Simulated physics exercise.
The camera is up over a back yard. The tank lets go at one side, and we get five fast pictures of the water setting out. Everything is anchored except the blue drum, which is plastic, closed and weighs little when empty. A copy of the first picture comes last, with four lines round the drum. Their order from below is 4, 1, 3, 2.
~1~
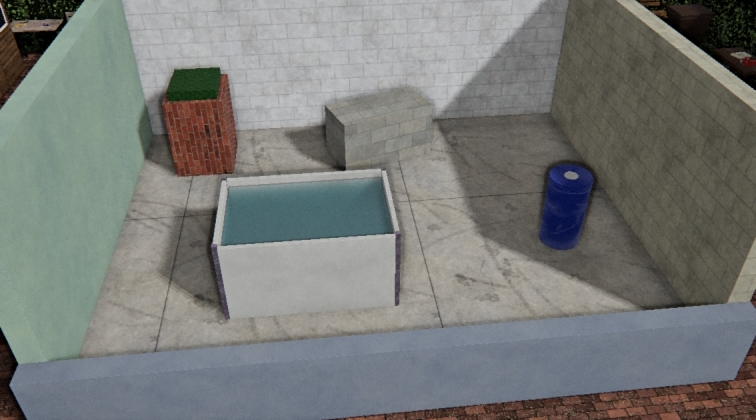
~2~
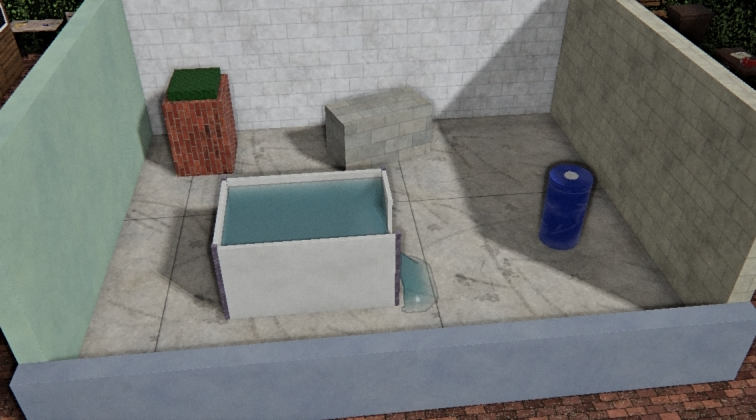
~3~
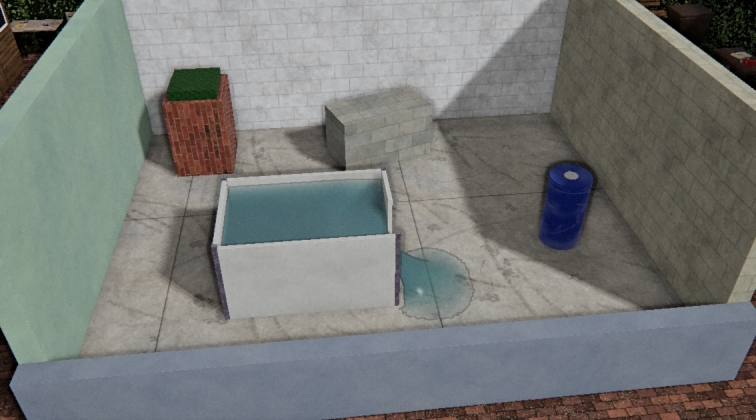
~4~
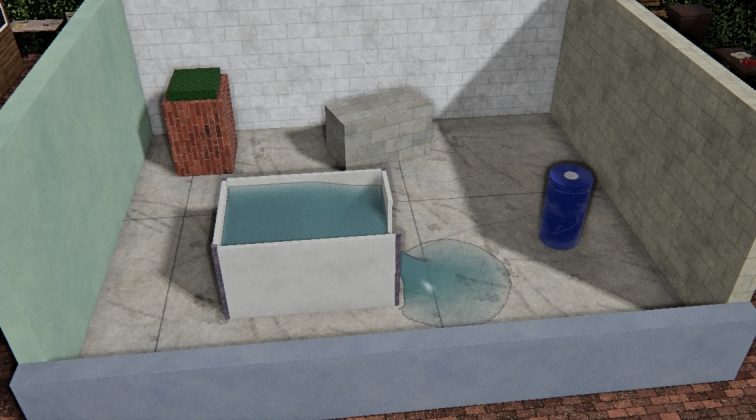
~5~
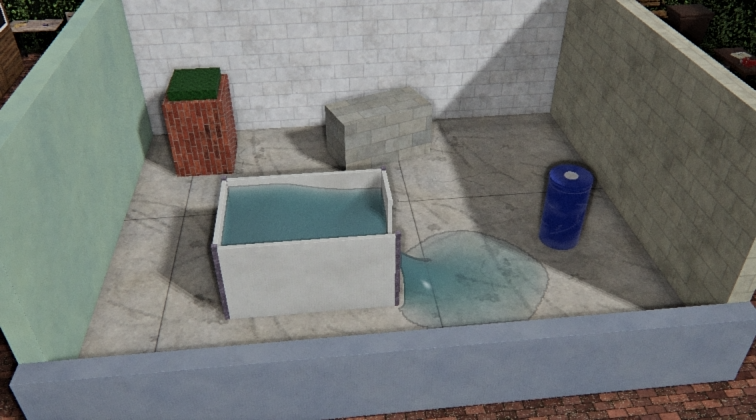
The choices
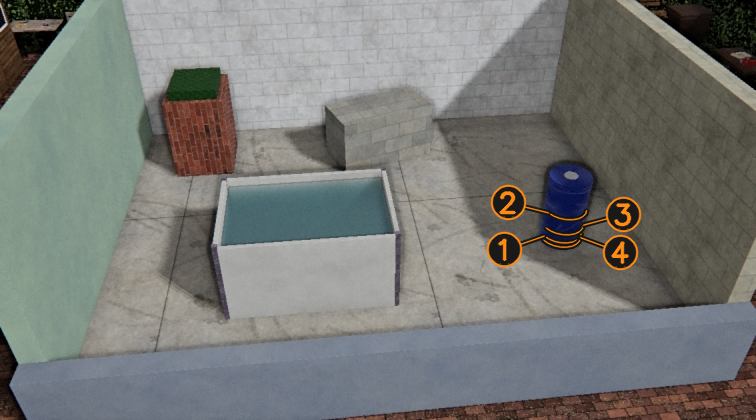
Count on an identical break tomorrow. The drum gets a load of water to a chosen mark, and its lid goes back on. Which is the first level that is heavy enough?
Take 2.
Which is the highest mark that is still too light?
Mark 3.
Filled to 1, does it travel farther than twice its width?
Yes, clearly.
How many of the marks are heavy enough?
One of them.
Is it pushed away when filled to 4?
Yes, it does.
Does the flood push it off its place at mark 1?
Yes, it does.
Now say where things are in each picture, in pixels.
The first picture shows lid of the blue drum at (571, 176); tank full, its middle at (306, 211).
In the second picture, 1 % of the ground wet, in view closest to the drum at (422, 269).
In the third picture, 3 % of the ground wet, in view closest to the drum at (451, 258).
In the fourth picture, 5 % of the ground wet, in view closest to the drum at (489, 258).
The fifth picture shows lid of the blue drum at (571, 176); 8 % of the ground wet, in view closest to the drum at (534, 263).
On the marked copy, 1 at (567, 242); 2 at (572, 219); 3 at (569, 234); 4 at (566, 247); from the bottom up 4, 1, 3, 2.
With 1, it is pushed about 7 times its own width away.
With 2, it does not move.
With 3, it is pushed about twice its own width away.
With 4, it is pushed about 7 times its own width away.
